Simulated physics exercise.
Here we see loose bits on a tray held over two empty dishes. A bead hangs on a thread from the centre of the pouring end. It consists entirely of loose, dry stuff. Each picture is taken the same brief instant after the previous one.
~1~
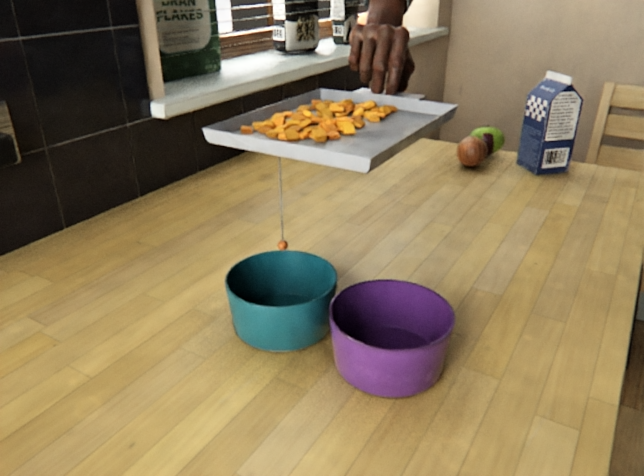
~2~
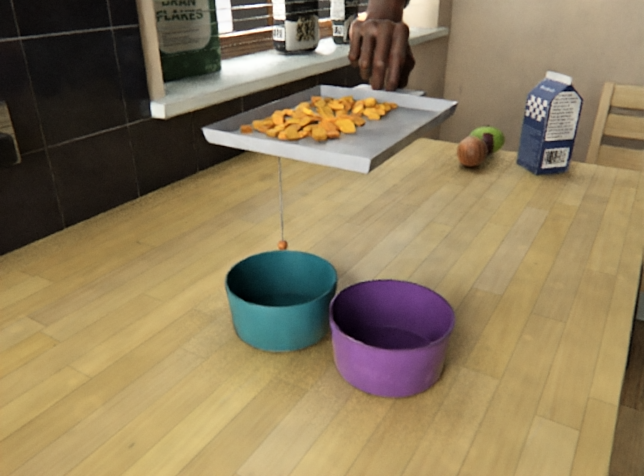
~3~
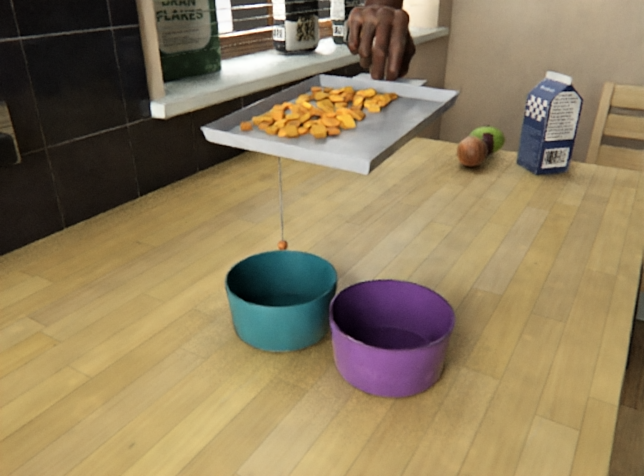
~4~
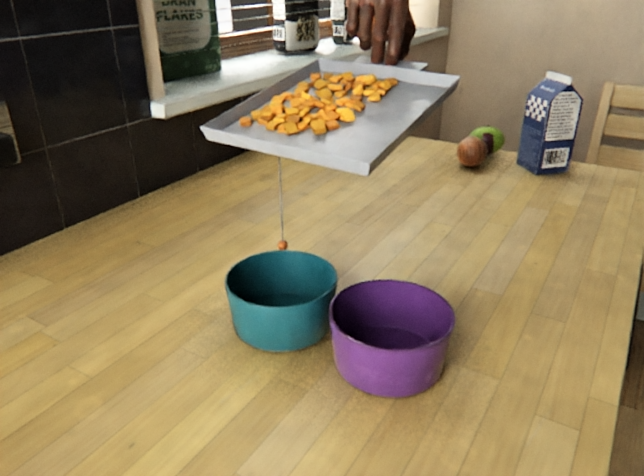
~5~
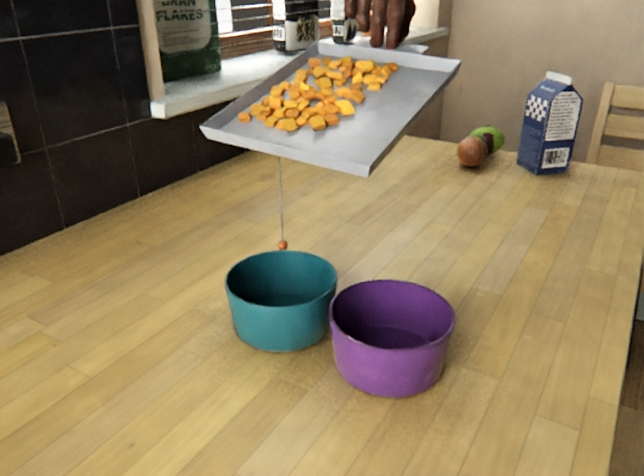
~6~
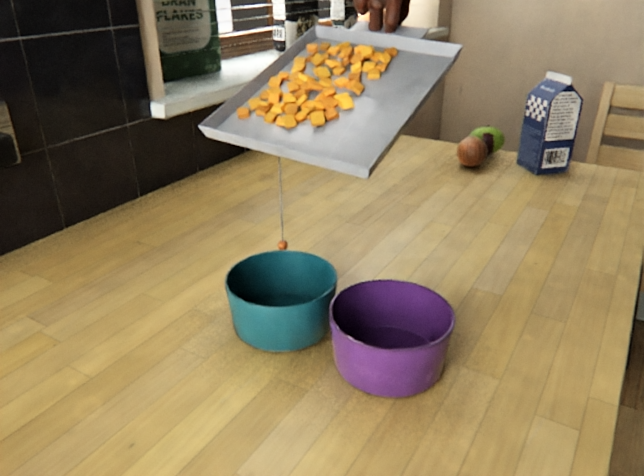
On a wooden kitchen table, a teal bowl and a purple one sat empty beneath a tray of small orange pieces, while a hand gripping its far edge steadily raised that side, tilting the tray toward the front.
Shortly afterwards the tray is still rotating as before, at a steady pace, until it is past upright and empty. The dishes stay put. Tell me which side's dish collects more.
I'd say most of it lands in the left one, honestly.
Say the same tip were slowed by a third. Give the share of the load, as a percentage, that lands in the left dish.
I'd expect close to 50 per cent.
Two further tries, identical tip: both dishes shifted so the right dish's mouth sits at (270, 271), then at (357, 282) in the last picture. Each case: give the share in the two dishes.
About 50 in a hundred, then about 60 in a hundred.
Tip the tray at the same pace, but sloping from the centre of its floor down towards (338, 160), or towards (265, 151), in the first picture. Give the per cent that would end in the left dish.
Near 20 % and 30 %.
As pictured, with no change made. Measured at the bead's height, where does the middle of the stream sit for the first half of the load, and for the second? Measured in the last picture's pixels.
I'd put it at roughly (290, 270), and after that at roughly (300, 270).
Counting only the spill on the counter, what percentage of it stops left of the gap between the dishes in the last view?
Close to 80 per cent.
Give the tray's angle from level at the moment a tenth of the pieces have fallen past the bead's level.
Somewhere near 75 degrees, I'd say.
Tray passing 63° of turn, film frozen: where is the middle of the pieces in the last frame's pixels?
The load's middle is around (293, 127).
Shortly afterwards, tray tipped steeply; all but a few on the tray; a little in the air.
Next, tray tipped past a quarter turn; near a third on the tray; a little in the right dish; near a third in the left dish; a little outside both; near a quarter in the air.
Some moments later, tray tipped past a quarter turn; near a quarter in the right dish; near two thirds in the left dish; near a quarter outside both.
In the end, tray tipped past a quarter turn; near a quarter in the right dish; near two thirds in the left dish; near a quarter outside both.
